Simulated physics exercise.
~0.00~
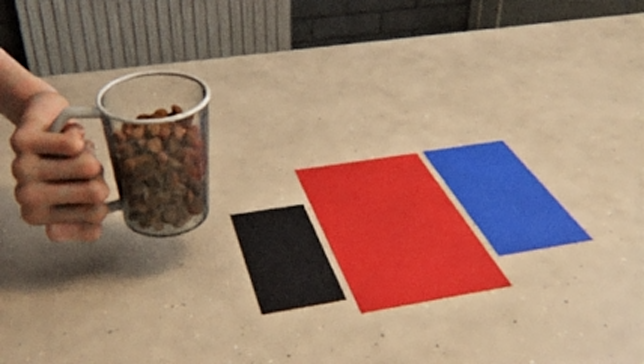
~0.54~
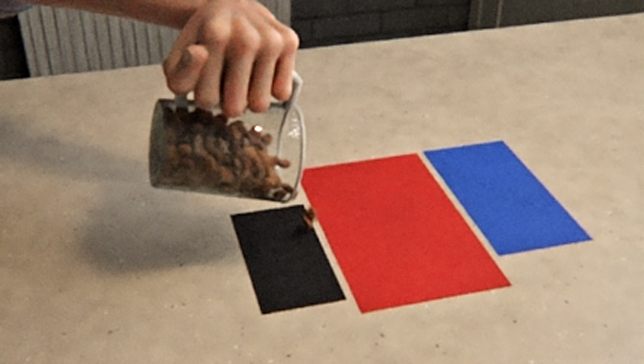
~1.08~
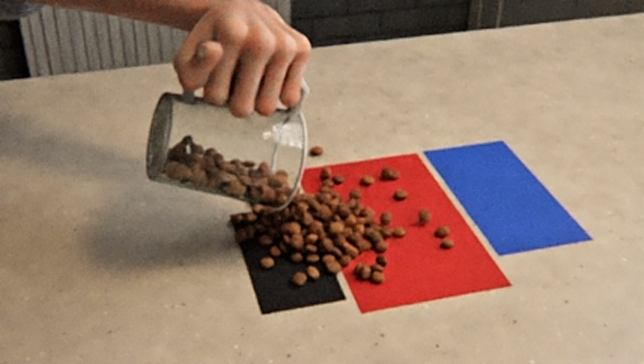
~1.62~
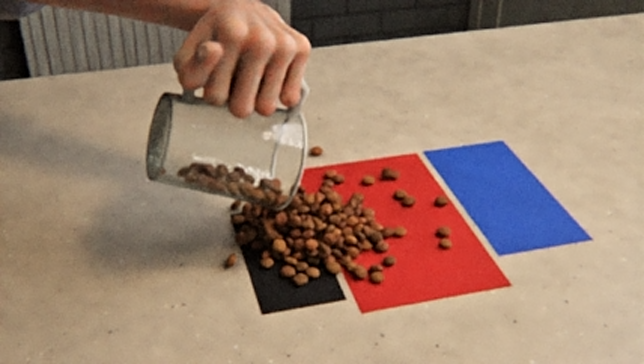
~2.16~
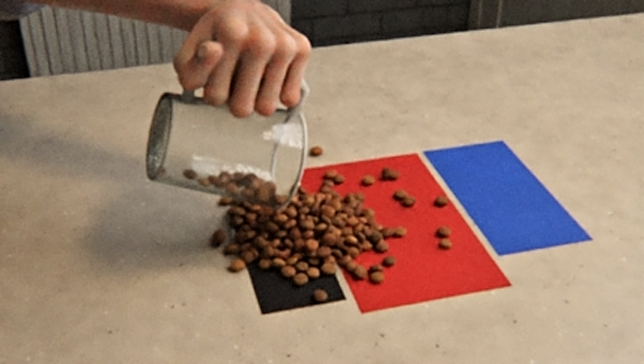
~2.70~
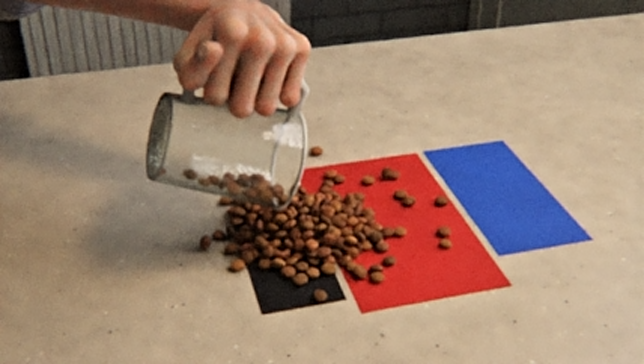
In this clip, a hand lifts a clear mug of brown kibble and tips it sideways over a table with black, red and blue mats. The kibble spills into a heap across the black and red mats, leaving the blue mat clear and a few pieces in the mug.
